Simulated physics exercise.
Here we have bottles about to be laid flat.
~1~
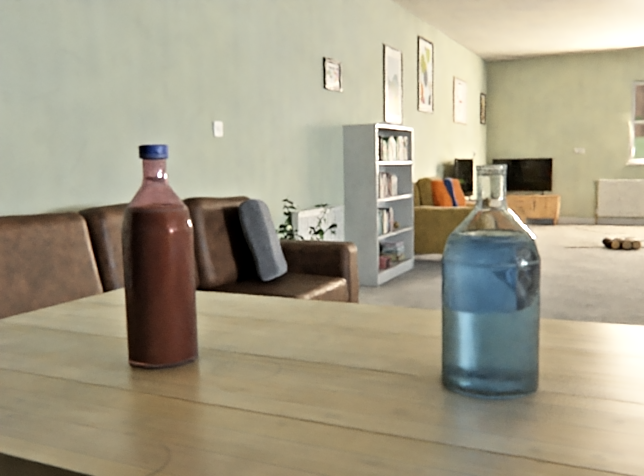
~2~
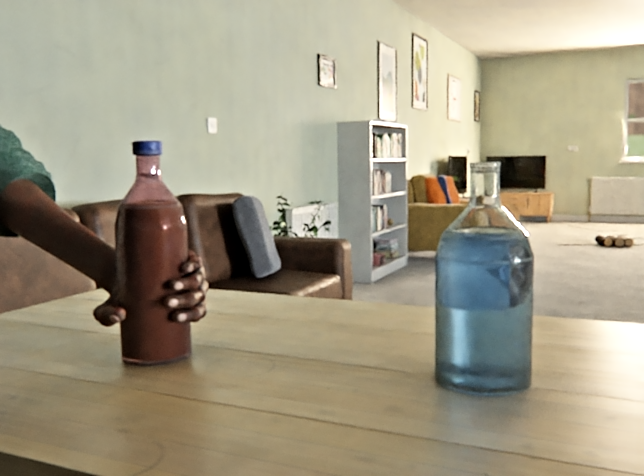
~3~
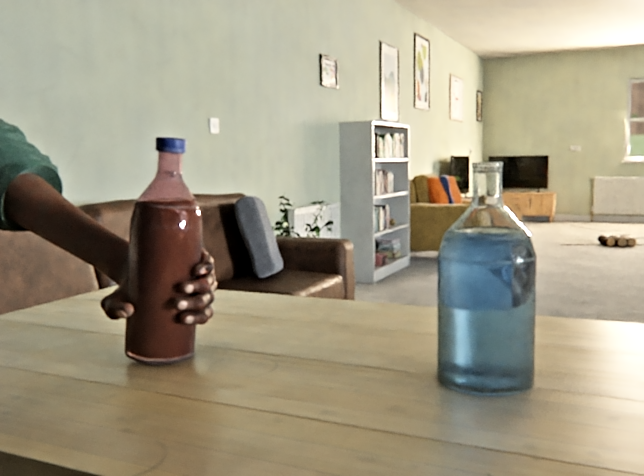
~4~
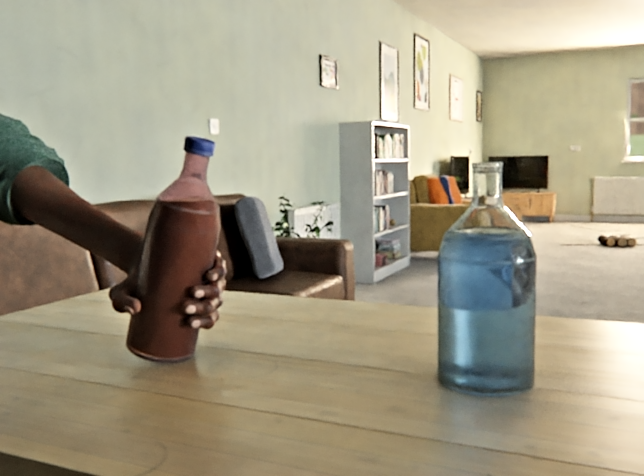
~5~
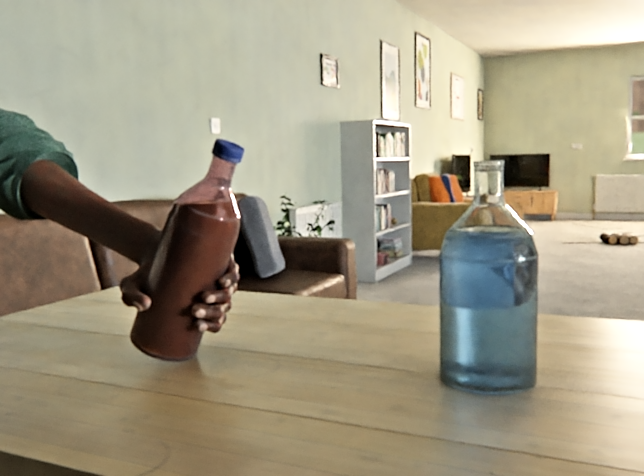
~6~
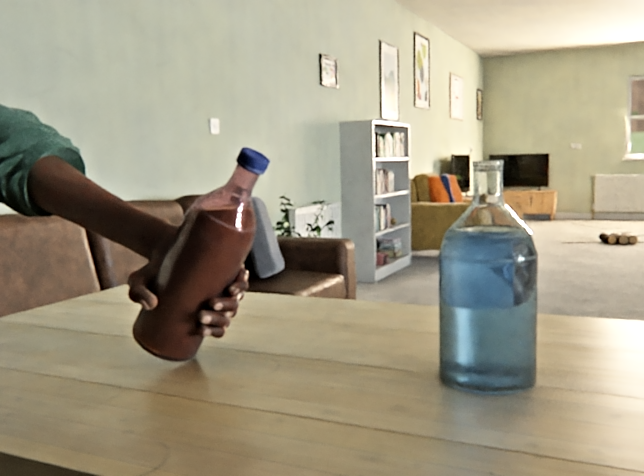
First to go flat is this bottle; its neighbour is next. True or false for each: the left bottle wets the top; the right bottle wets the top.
Left: False; right: True.
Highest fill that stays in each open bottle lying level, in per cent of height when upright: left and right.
26 and 26 in a hundred.
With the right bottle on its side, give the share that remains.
I'd put it at close to 40 per cent of what was there.
Next, the left bottle is nearly down; left bottle, dry at the neck.
After that, the left bottle lies flat; left bottle, dry at the neck.
Finally, both lie flat; left bottle, dry at the neck; right bottle, some has come out.
